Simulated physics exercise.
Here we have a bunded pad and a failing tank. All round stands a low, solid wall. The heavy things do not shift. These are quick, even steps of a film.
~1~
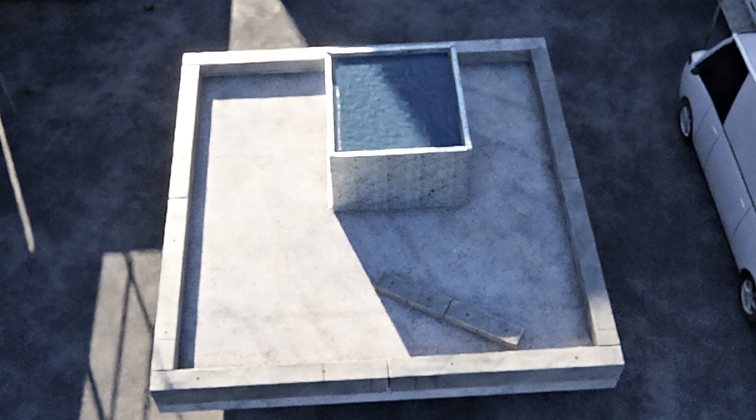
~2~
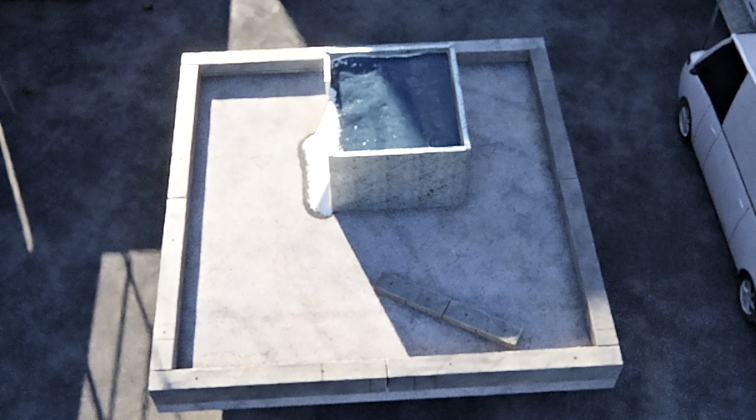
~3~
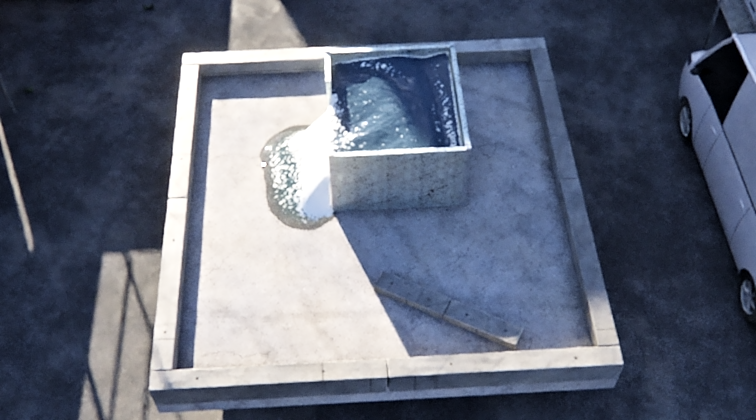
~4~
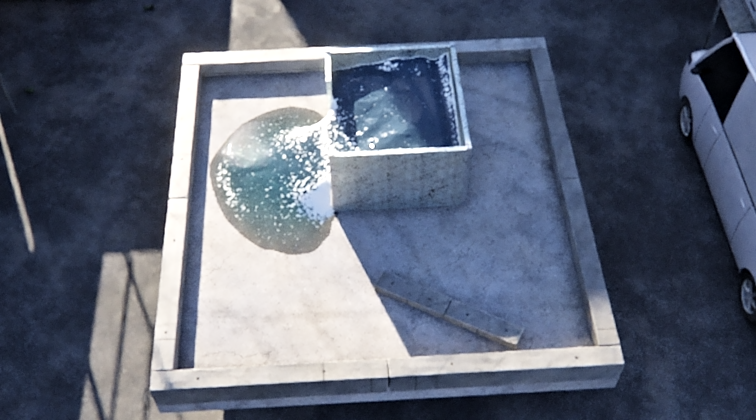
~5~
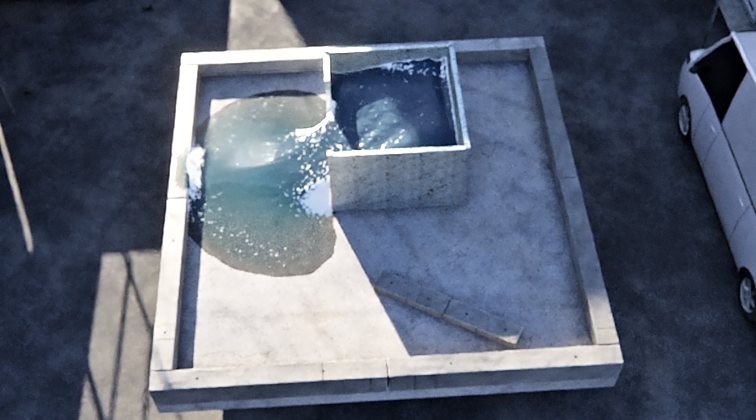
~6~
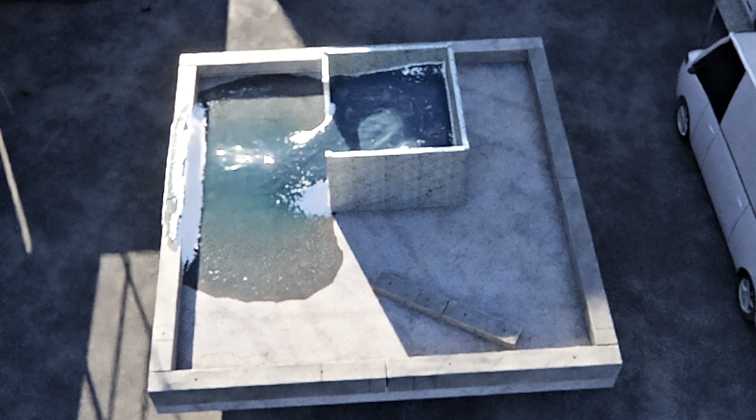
The video shows a water-filled square tank on a low-walled concrete pad, beside a parked white vehicle; water pours from the tank's left side and spreads across the pad to the left wall, then further toward the viewer.
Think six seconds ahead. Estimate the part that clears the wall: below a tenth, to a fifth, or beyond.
It loses above a fifth.
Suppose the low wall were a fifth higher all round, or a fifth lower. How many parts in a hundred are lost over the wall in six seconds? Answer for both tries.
Roughly 16 per cent, then 34 per cent.
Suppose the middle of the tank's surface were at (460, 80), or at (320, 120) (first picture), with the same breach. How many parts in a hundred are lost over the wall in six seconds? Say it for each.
In turn 18 and 34 per cent.
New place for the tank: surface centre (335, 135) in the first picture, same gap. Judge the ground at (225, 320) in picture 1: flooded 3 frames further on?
Verdict: Covered.
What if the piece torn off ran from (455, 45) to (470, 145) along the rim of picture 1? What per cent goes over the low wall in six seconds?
I make it 40 per cent.
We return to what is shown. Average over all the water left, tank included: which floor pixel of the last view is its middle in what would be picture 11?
I would point to (311, 177).
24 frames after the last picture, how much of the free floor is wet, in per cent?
Close to 80 %.
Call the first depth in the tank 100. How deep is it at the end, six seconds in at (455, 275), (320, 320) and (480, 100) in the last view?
In turn 4, 10 and 6 in a hundred.
A moment on, water covers 35 % of the floor; the low wall has let 1 % over.
Next, water covers 35 % of the floor; the low wall has let 5 % over.
Then, water covers 50 % of the floor; the low wall has let 20 % over.
Later, water covers 65 % of the floor; the low wall has let 24 % over.
In the end, water covers 80 % of the floor; the low wall has let 24 % over.
